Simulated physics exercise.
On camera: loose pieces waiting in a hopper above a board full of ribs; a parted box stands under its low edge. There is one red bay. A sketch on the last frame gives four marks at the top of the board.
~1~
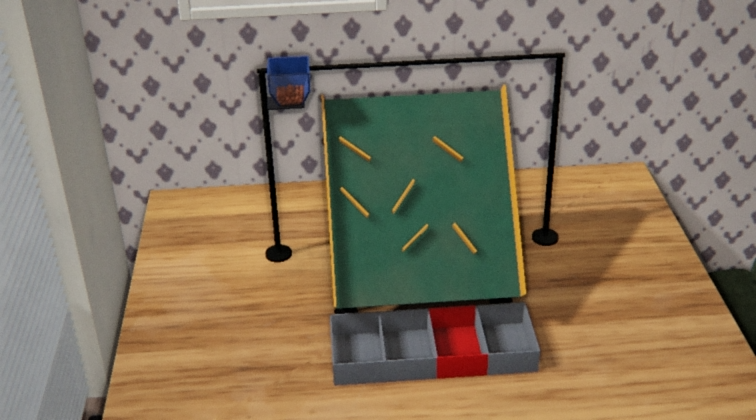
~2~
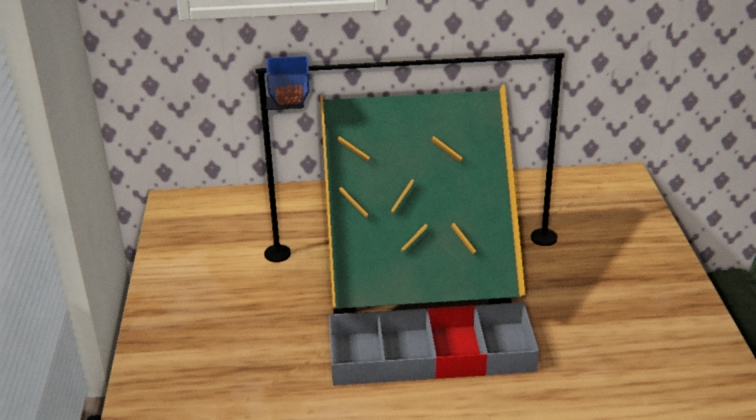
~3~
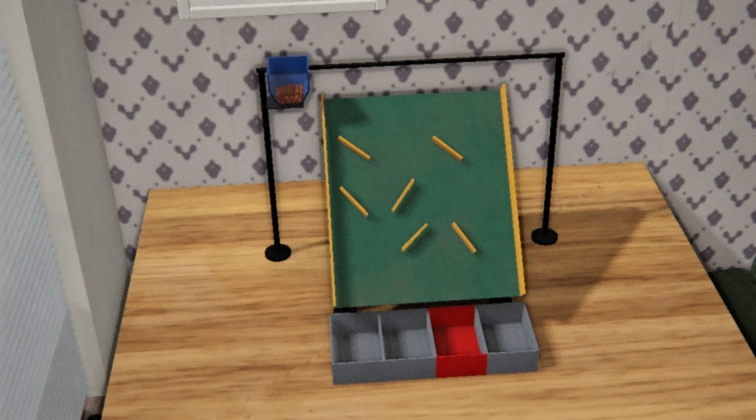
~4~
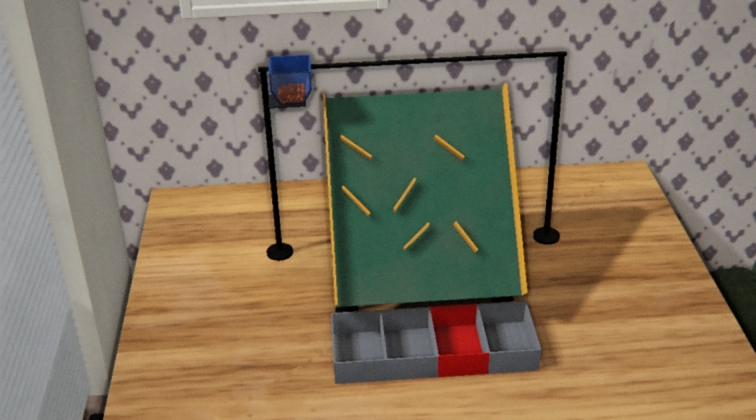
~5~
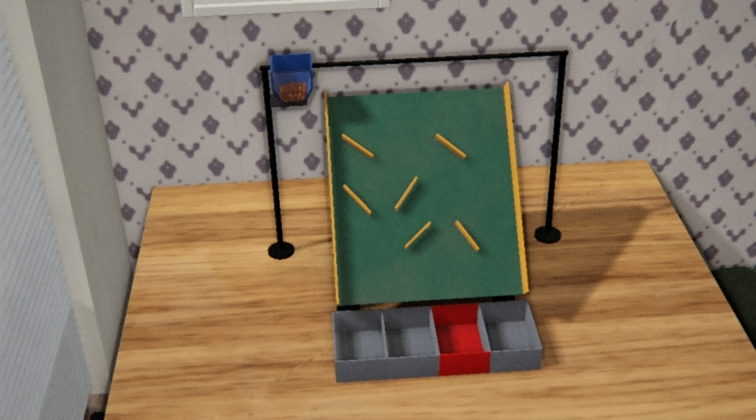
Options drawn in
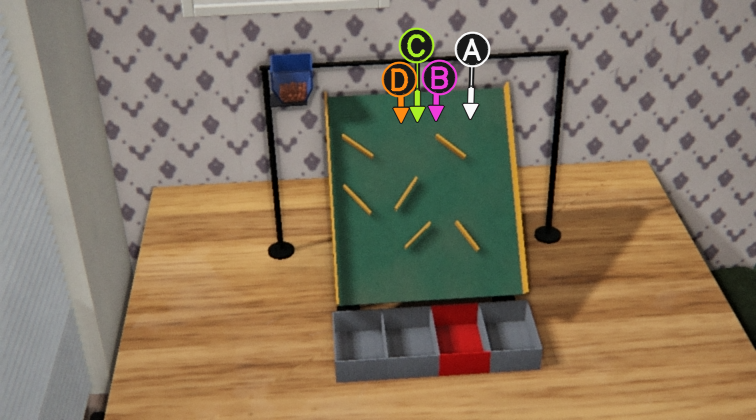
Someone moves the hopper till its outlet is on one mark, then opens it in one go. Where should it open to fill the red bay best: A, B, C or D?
C.
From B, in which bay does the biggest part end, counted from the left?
The fourth from the left.
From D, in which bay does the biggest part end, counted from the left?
The first.
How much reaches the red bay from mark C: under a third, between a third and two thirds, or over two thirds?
Mark C gives between a third and two thirds.
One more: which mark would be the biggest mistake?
Mark A.
On the marked copy, mark A meets the board at (470, 113); mark B meets the board at (436, 115); mark C meets the board at (417, 116); mark D meets the board at (401, 117).
If A is chosen, none in the red bay, all in other bays.
If B is chosen, a small part in the red bay, most in other bays.
If C is chosen, about half in the red bay, about half in other bays.
If D is chosen, about a quarter in the red bay, most in other bays, a stray few outside the box.
